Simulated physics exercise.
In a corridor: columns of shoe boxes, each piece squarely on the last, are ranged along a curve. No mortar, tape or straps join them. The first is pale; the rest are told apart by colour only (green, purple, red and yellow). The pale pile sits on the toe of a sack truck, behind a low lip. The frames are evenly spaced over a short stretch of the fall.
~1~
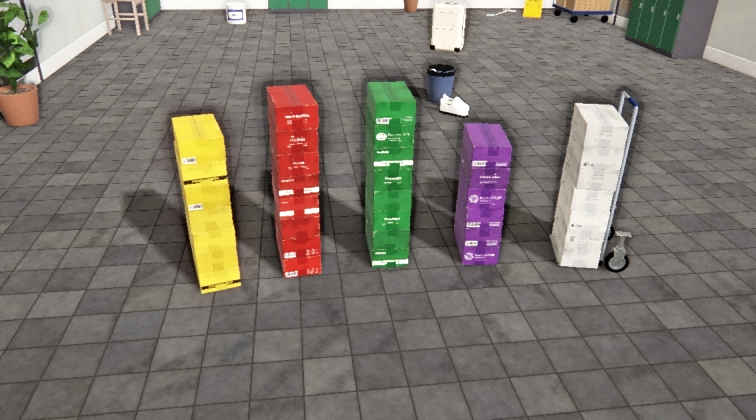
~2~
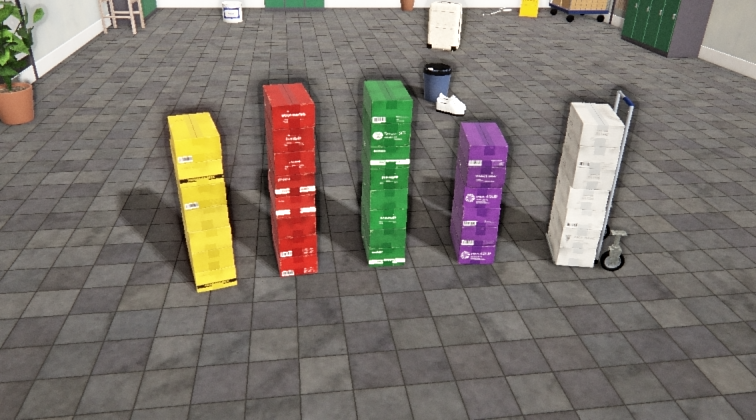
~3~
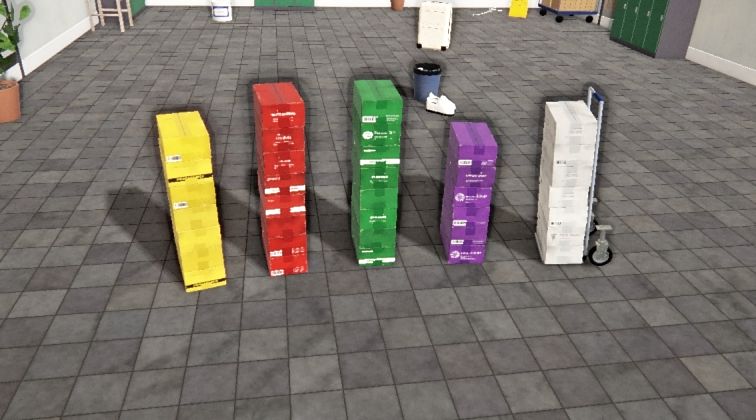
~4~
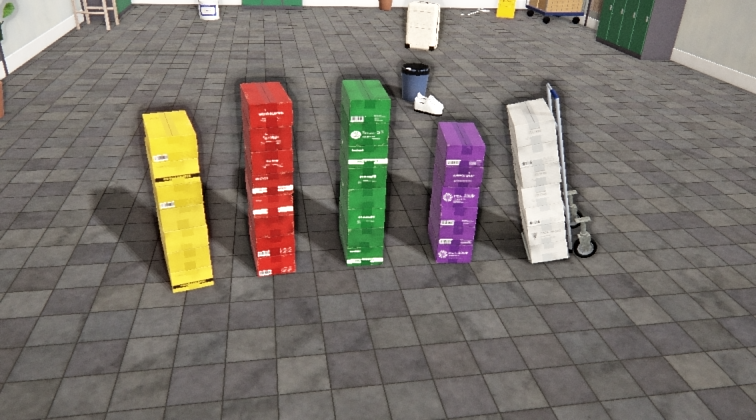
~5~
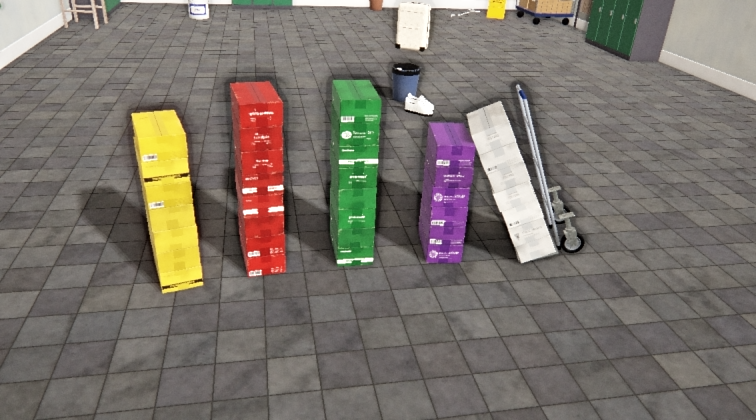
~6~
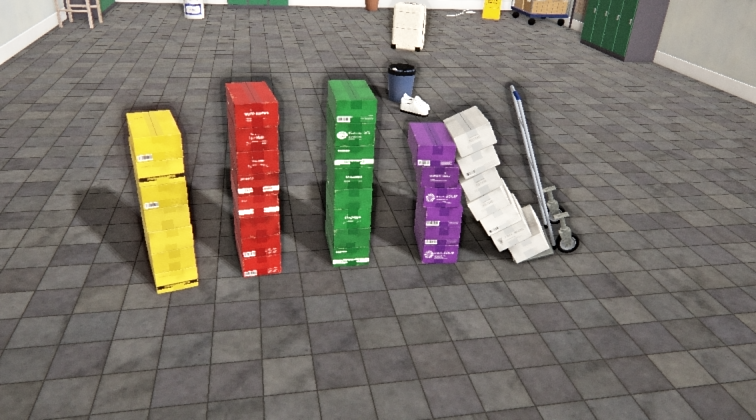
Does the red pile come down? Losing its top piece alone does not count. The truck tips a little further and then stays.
The red pile gets wrecked.
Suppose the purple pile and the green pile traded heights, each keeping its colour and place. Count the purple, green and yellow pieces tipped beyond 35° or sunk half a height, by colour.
The counts are purple 7, green 6, yellow 7.
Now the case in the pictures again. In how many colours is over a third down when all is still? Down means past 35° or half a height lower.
It comes to 4.
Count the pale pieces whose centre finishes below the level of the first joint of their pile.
3 of them.
Soon after the last picture, 7 of the pale pile down; none of the 8 red boxes down (1 of 29 in all colours); top red box unmoved; top purple box leaning clearly, half its height lower.
A little later, 6 of the pale pile down; none of the 8 red boxes down (13 of 29 in all colours); top red box leaning clearly; top purple box leaning well over, some three heights lower.
Later still, 6 of the pale pile down; 8 of the 8 red boxes down (27 of 29 in all colours); top red box some three heights lower; top yellow box on its side.
At rest, 6 of the pale pile down; 8 of the 8 red boxes down (27 of 29 in all colours); top red box on its side; top yellow box upside down.
